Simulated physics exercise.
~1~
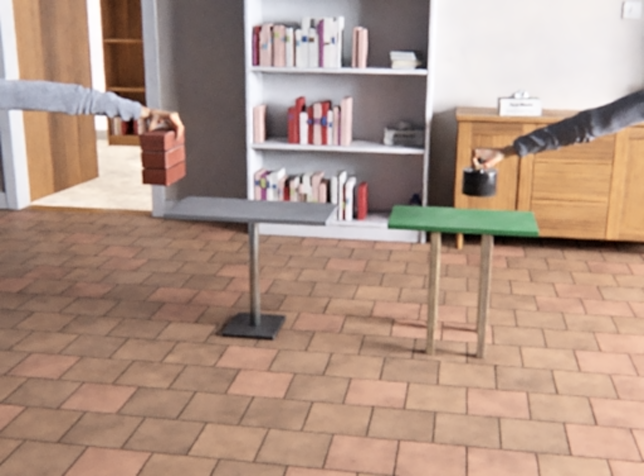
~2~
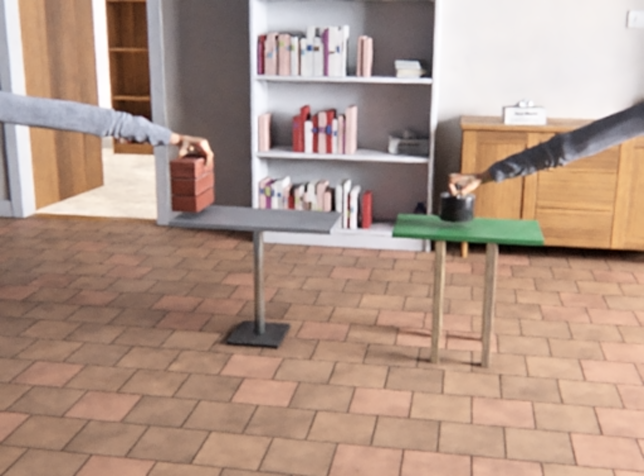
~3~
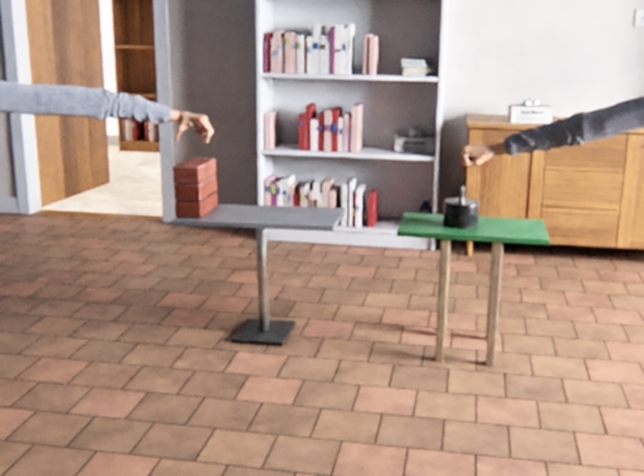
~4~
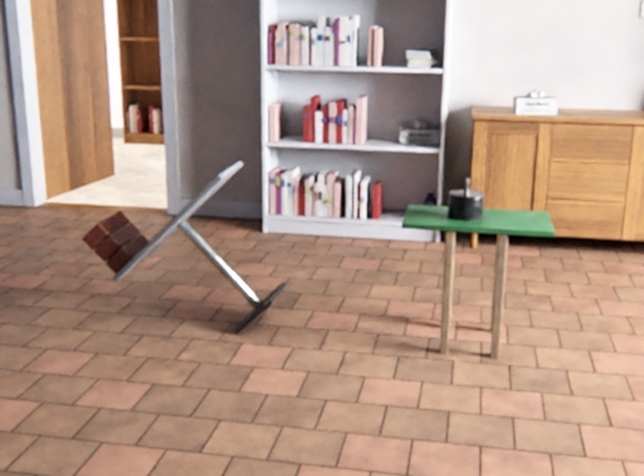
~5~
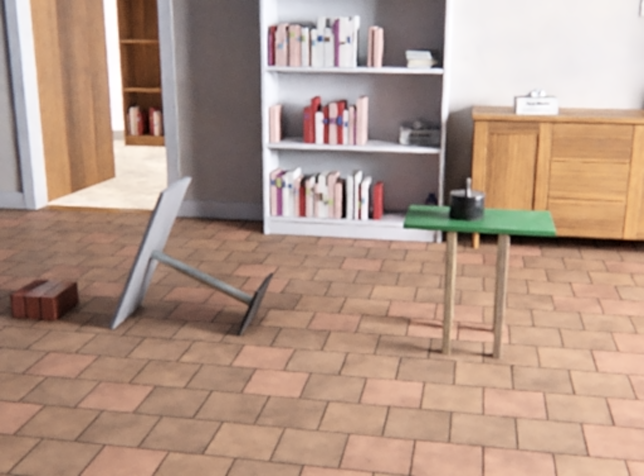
Two hands setting red bricks on a grey stand and a dark pot-like object on a green trestle, the stand toppling left.
